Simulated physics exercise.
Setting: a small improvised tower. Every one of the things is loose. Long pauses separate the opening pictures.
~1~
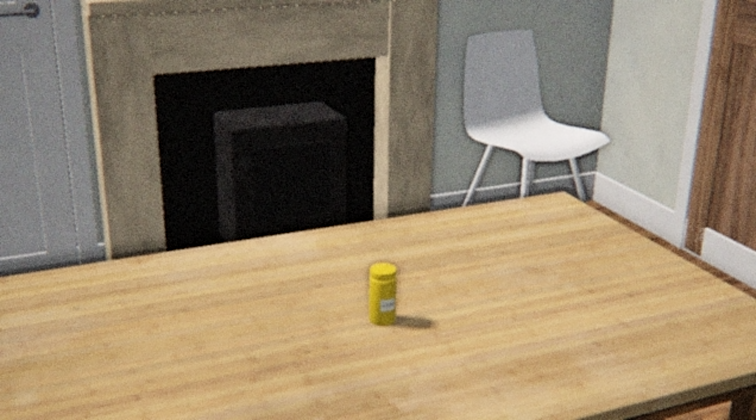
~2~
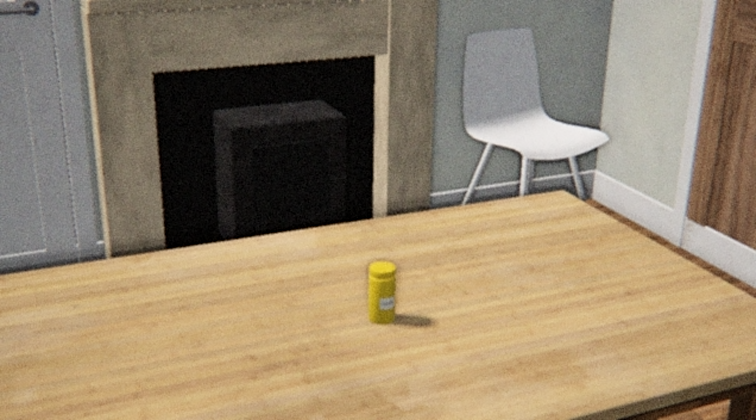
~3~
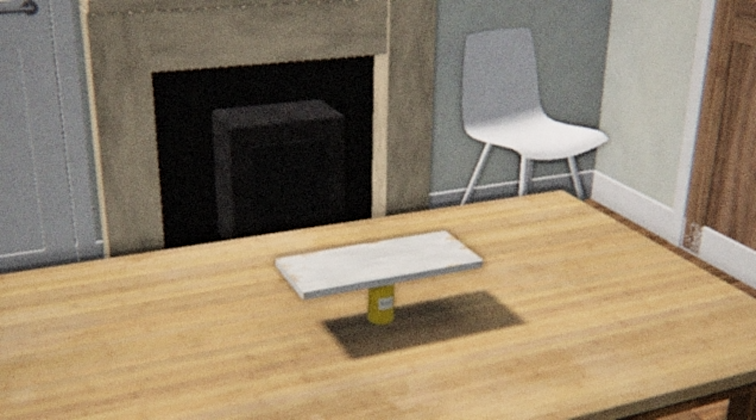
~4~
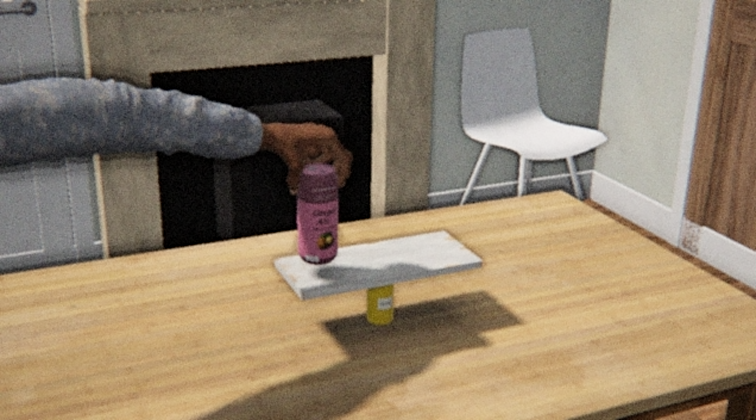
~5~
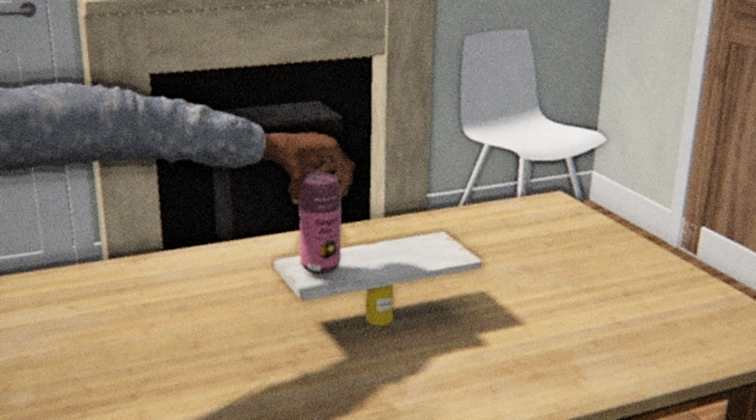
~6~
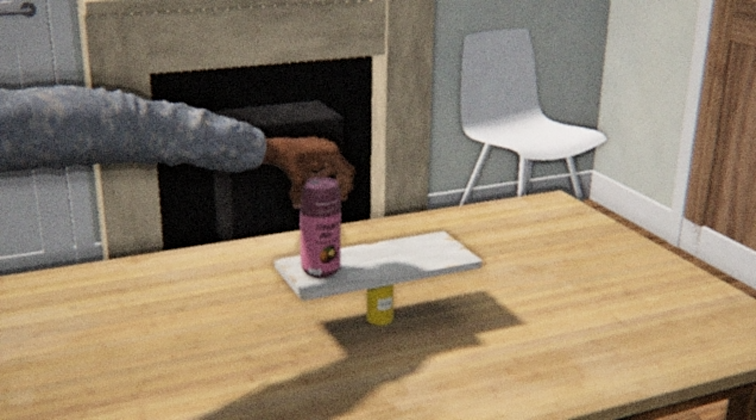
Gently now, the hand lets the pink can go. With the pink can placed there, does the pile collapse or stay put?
It will most likely end up unbalanced.
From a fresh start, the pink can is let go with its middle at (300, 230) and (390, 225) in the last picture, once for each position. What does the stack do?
The stack topples over with the first try and remains upright with the second.
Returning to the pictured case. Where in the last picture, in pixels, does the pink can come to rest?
Around (245, 321).
Then, 0.30 s on from there, pink can now fallen; white board turned 28° from how it was put.
Then, 0.40 s on from there, white board turned 47° from how it was put.
Then, 0.60 s on from there, white board turned 30° from how it was put.
In the end, fallen, pink can; left askew, white board; yellow shaker unmoved. At the end, from the last picture's camera, pink can near (245, 322). The stack loses its balance.
